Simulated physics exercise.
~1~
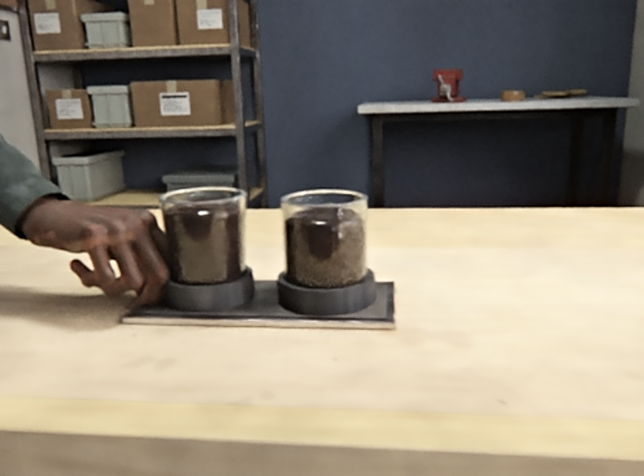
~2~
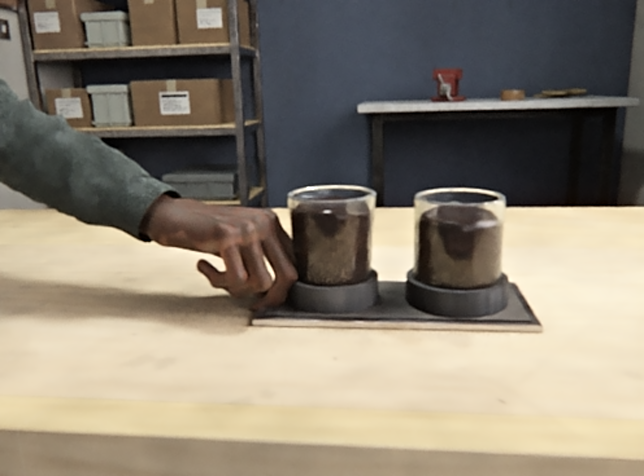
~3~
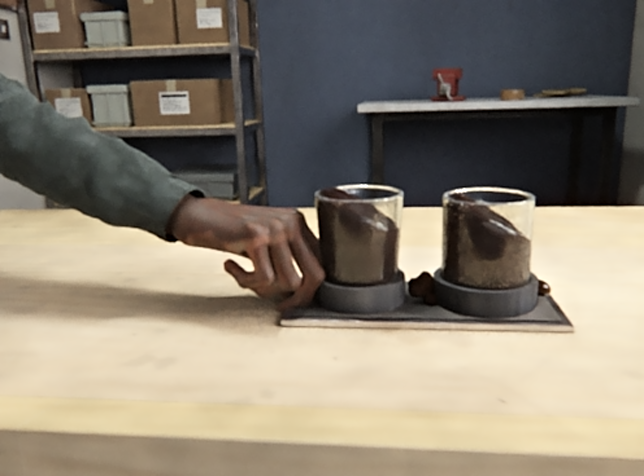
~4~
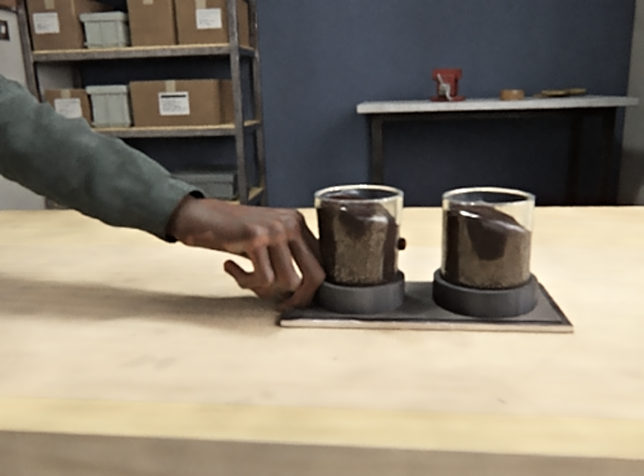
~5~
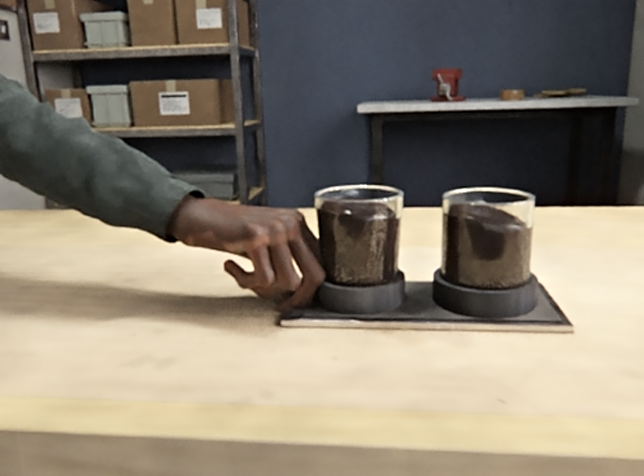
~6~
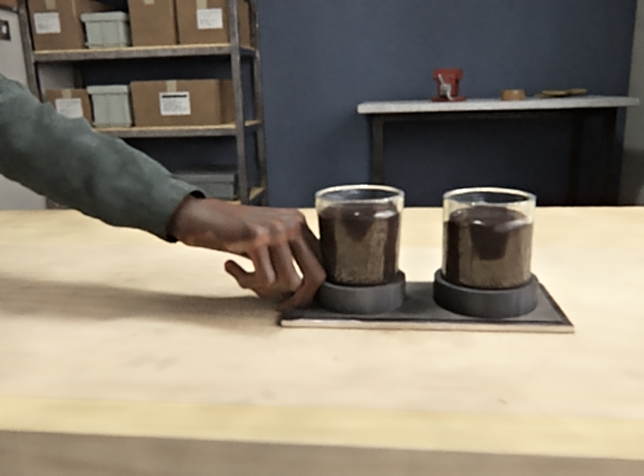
In a storeroom, a hand sliding a tray of two dark-filled glass vessels right, then stopping as the contents slosh, spill and settle.
